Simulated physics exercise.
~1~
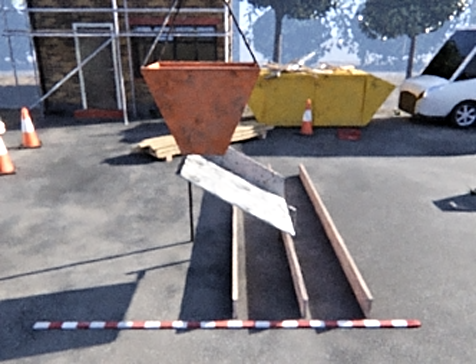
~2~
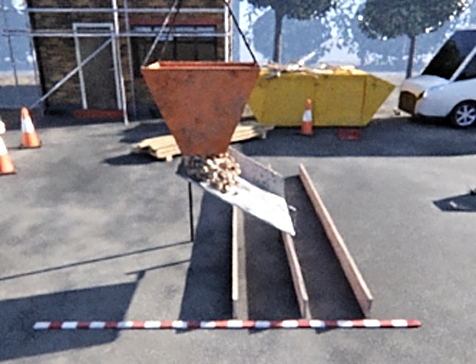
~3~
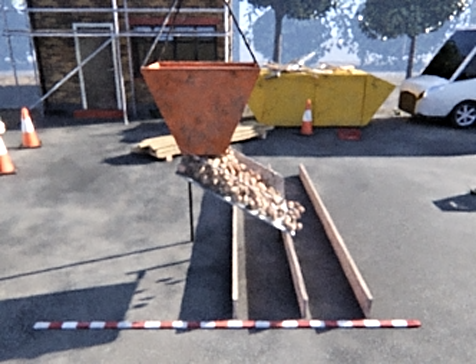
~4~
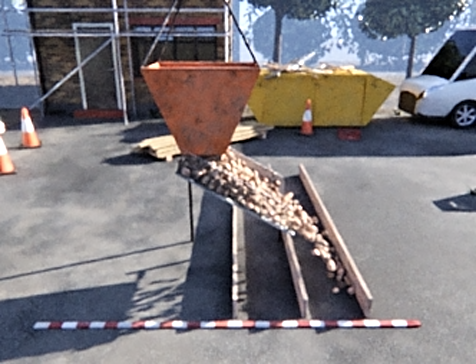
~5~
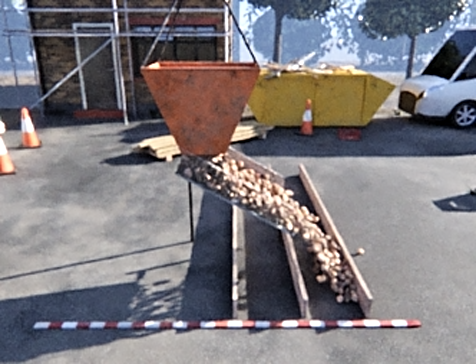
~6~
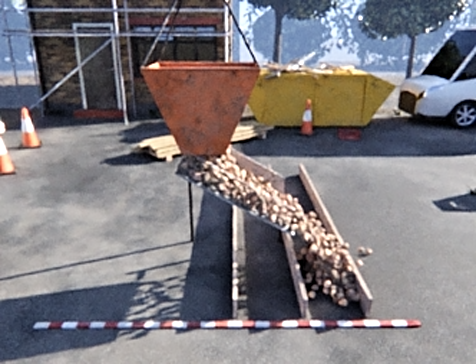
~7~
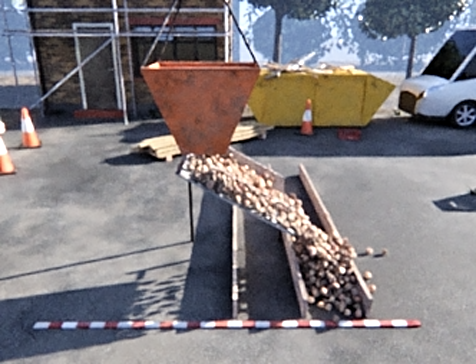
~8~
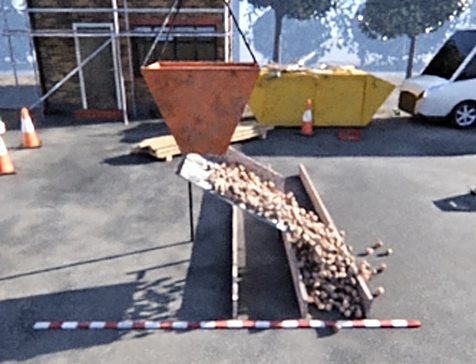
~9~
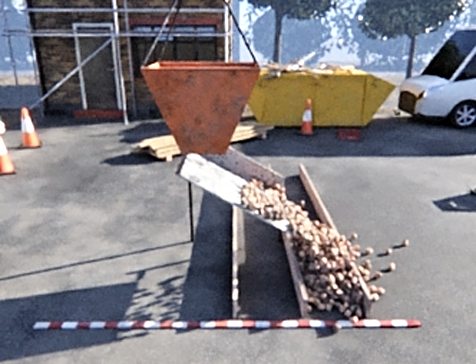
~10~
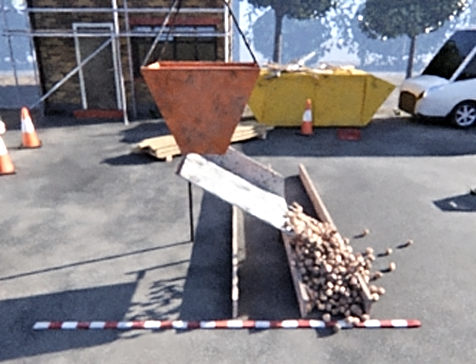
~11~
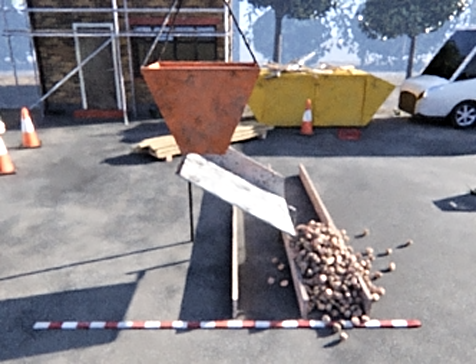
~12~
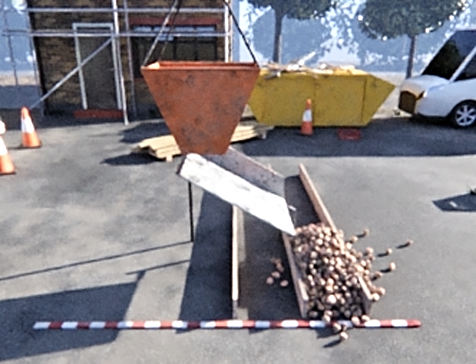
In a paved yard, brown stones poured from an orange hopper onto a sloping steel sheet and slid down to the right, piling up mostly in the right bay between the planks, with a few scattered on either side.
